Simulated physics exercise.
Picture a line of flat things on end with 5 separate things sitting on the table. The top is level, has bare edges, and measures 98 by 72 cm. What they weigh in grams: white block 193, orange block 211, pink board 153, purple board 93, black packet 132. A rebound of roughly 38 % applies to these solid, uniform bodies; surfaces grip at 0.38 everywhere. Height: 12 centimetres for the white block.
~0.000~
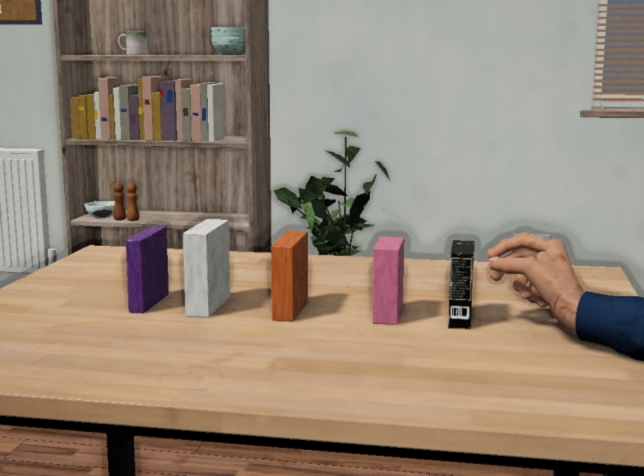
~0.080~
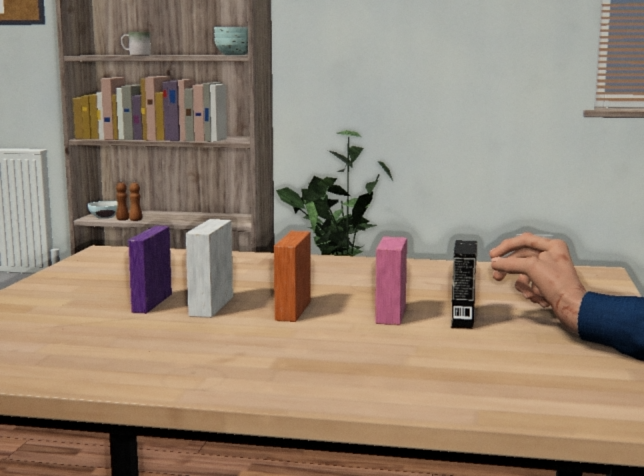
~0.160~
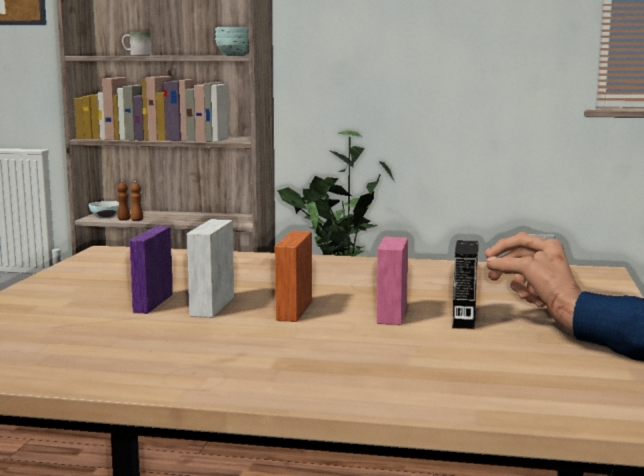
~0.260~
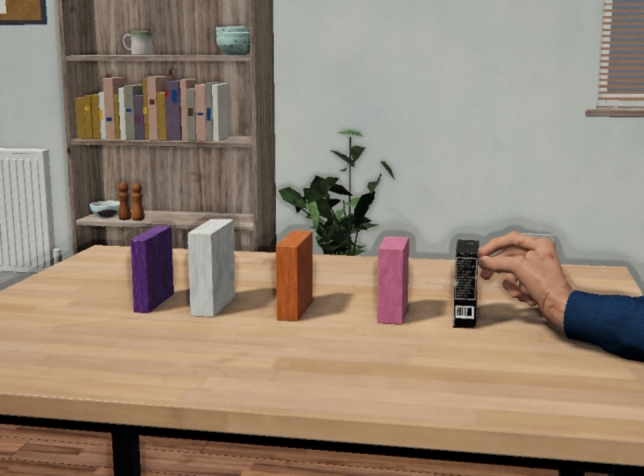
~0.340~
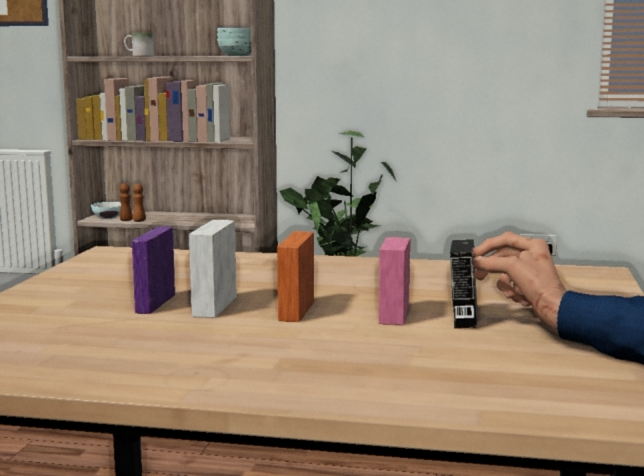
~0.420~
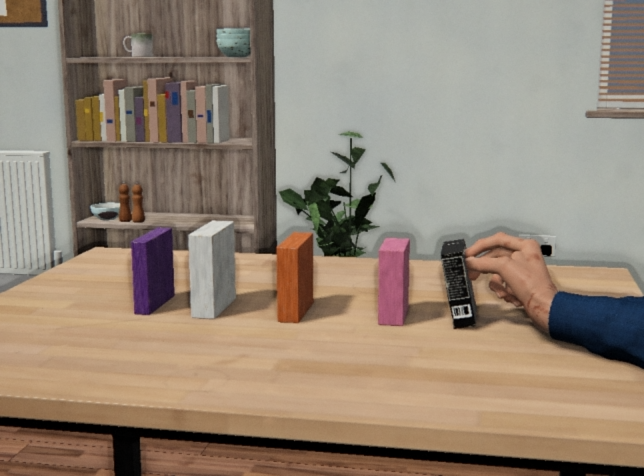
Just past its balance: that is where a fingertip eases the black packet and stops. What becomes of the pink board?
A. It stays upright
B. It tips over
It tips over.
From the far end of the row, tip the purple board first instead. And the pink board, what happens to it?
Pink board: Still standing.
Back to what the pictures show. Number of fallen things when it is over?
2.
After 0.92 s, black packet 70° over; pink board leaning 41° near (365, 281).
After 1.12 s, black packet 90° over; pink board on its side near (344, 303); orange block leaning 3°.
At rest (2.4 s), tipped over on the table, pink board; the other 2 in place, give or take 5 cm. Seen from the same camera at the end, pink board near (344, 303).
